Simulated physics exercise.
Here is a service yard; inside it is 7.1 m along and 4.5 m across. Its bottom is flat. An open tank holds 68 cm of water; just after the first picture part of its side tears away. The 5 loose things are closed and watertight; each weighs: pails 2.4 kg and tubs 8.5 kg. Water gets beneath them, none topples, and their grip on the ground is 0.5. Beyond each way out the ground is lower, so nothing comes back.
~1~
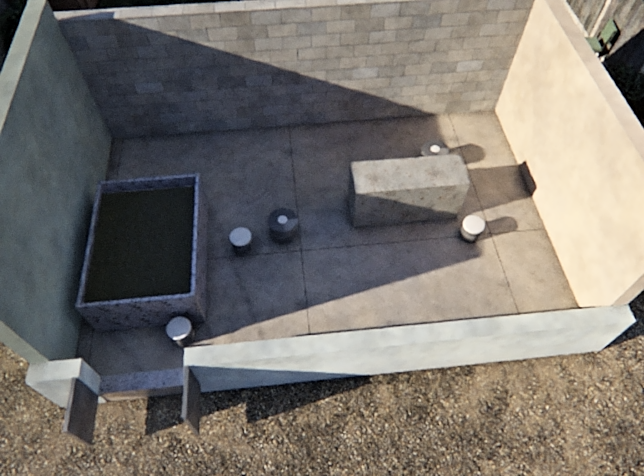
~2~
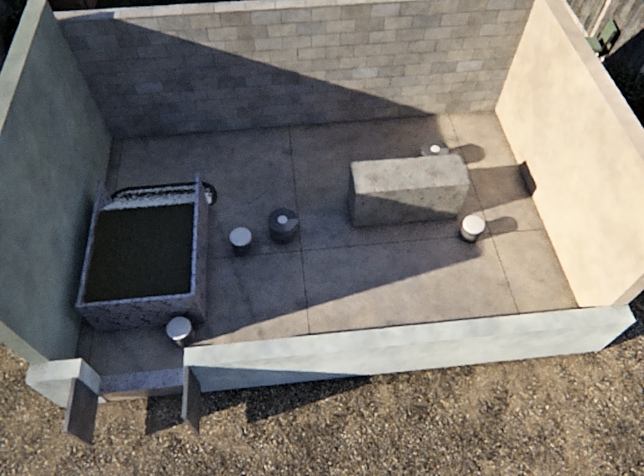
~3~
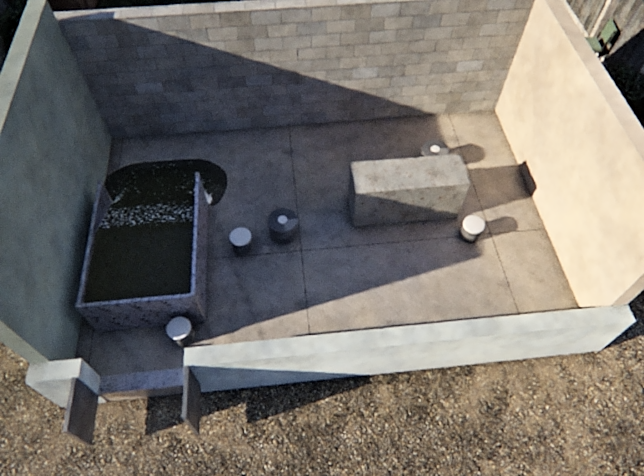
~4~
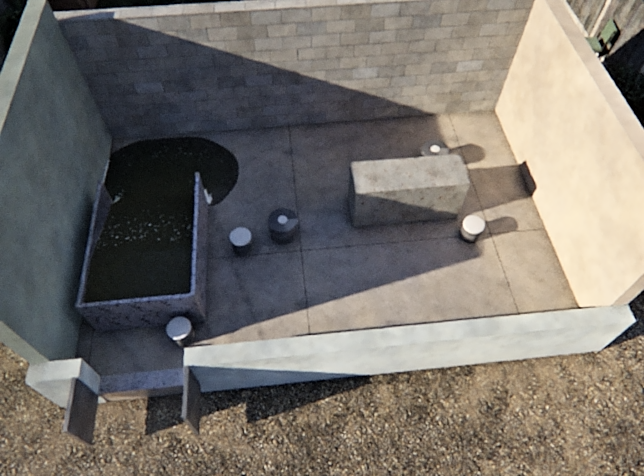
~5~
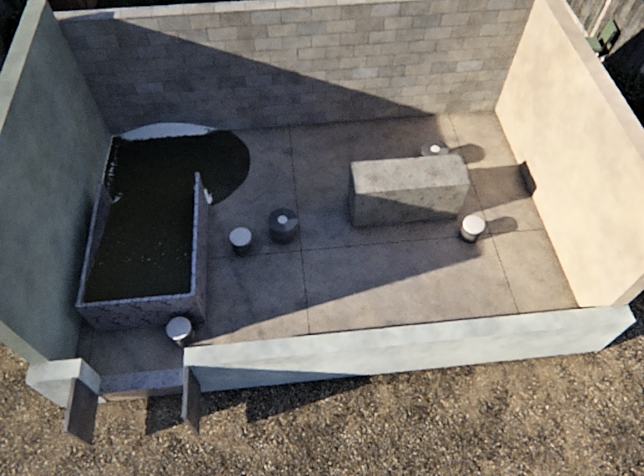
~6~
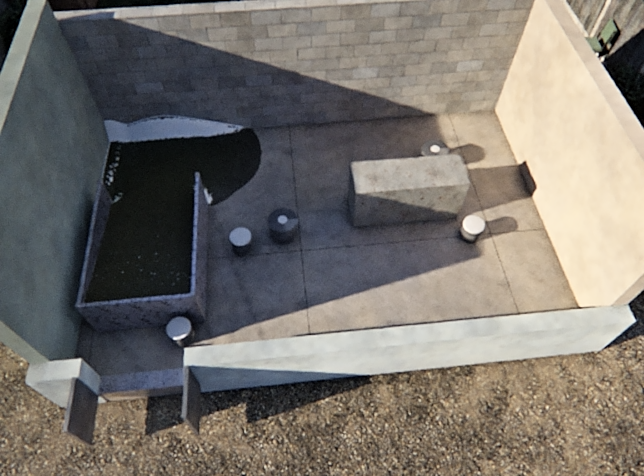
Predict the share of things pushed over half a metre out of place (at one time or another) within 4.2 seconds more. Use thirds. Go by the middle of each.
It is between one and two thirds.
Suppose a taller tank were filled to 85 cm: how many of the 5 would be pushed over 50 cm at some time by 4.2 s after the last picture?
Then 2.
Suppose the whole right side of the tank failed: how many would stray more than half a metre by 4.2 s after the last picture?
Then 4.
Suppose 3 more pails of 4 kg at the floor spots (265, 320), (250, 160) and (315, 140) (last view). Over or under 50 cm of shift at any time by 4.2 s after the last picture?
In that order: Short of it, over, over.
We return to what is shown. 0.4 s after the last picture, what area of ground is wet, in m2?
Roughly 7.5 m2.
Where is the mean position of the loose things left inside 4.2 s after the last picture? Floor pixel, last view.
Near (349, 258).
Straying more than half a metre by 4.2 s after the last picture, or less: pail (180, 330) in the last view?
It is past it.
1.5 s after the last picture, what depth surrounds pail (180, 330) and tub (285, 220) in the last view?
About 0 and 0 cm.
Then, 0.4 s after the last picture 0 of 5 are over 50 cm from their spots; 0 afloat.
Then, 1.5 s after the last picture 0 of 5 are over 50 cm from their spots; 0 afloat.
Then, 2.8 s after the last picture 1 of 5 are over 50 cm from their spots; 1 afloat.
Then, 4.2 s after the last picture 2 of 5 are over 50 cm from their spots, and 2 have been at some point; 0 afloat.
